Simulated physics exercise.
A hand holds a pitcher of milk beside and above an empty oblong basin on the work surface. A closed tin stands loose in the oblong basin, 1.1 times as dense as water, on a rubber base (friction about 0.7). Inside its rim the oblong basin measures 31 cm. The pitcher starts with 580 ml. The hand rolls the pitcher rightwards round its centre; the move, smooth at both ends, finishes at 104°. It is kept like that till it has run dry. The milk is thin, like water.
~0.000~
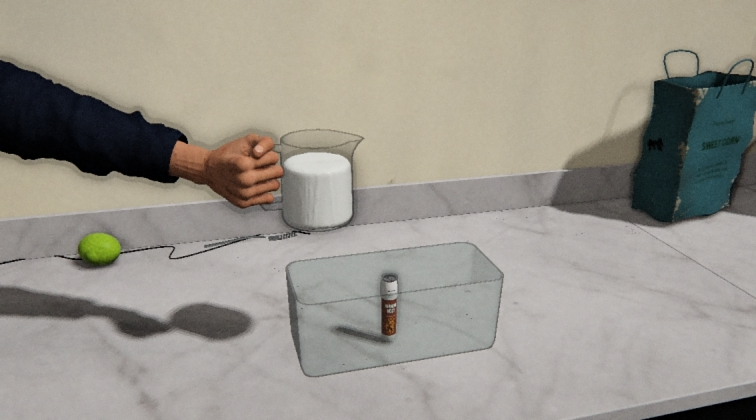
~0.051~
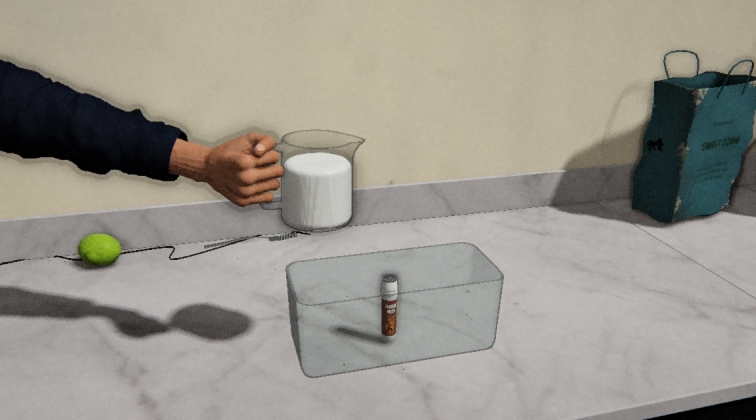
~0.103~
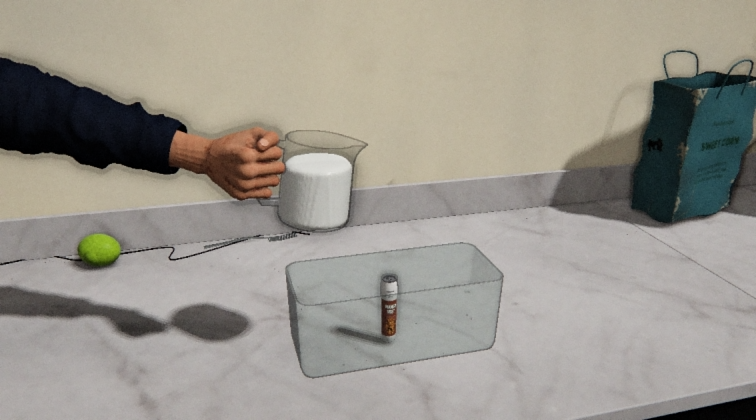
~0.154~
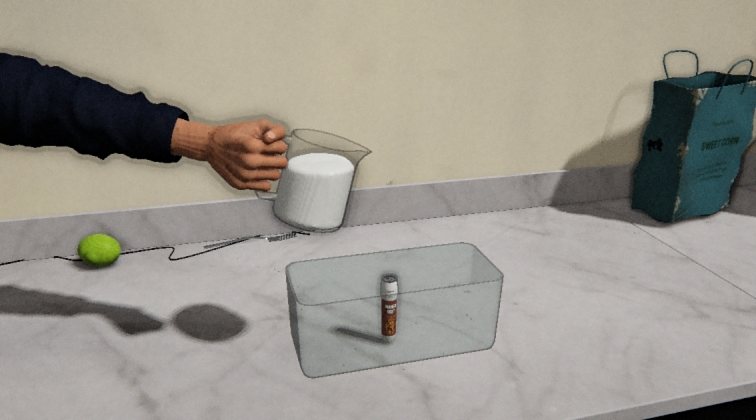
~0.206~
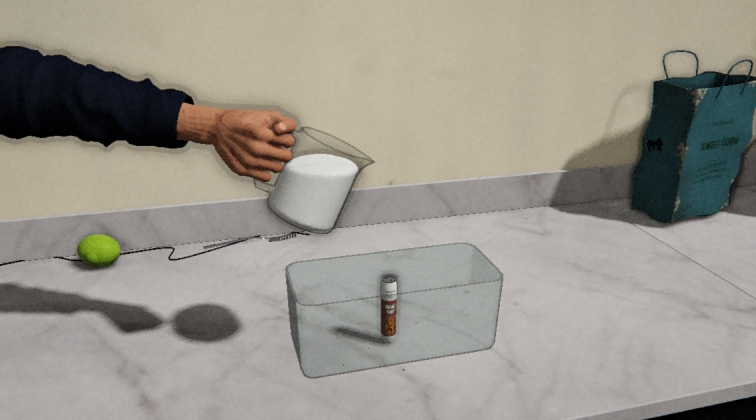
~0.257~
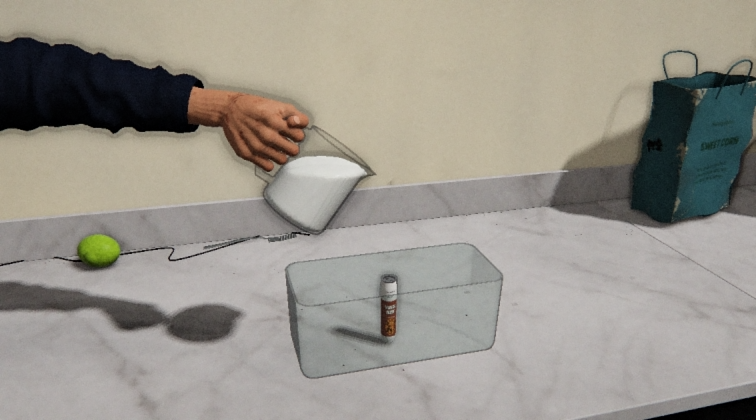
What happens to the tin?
It remains upright.
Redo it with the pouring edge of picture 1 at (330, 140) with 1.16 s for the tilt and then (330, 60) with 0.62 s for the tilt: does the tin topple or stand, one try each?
First it goes over; then it goes over.
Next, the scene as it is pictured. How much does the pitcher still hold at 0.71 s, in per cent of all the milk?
About 20 per cent.
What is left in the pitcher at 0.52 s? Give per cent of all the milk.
About 66 per cent.
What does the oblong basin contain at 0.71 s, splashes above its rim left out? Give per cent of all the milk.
Near 60 in a hundred.
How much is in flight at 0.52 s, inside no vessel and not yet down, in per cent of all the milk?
Some 28 per cent.
By 0.52 s the tilt is 97° and 65 per cent is still to pour; the tin stands where it began.
By 0.71 s the tilt is 104° and 21 per cent is still to pour; the tin stands where it began.
By 0.90 s the tilt is 104° and 5 per cent is still to pour; the tin stands where it began.
By 1.12 s the tilt is 104° and 1 per cent is still to pour; the tin stands where it began.
At rest the tin stands where it began.
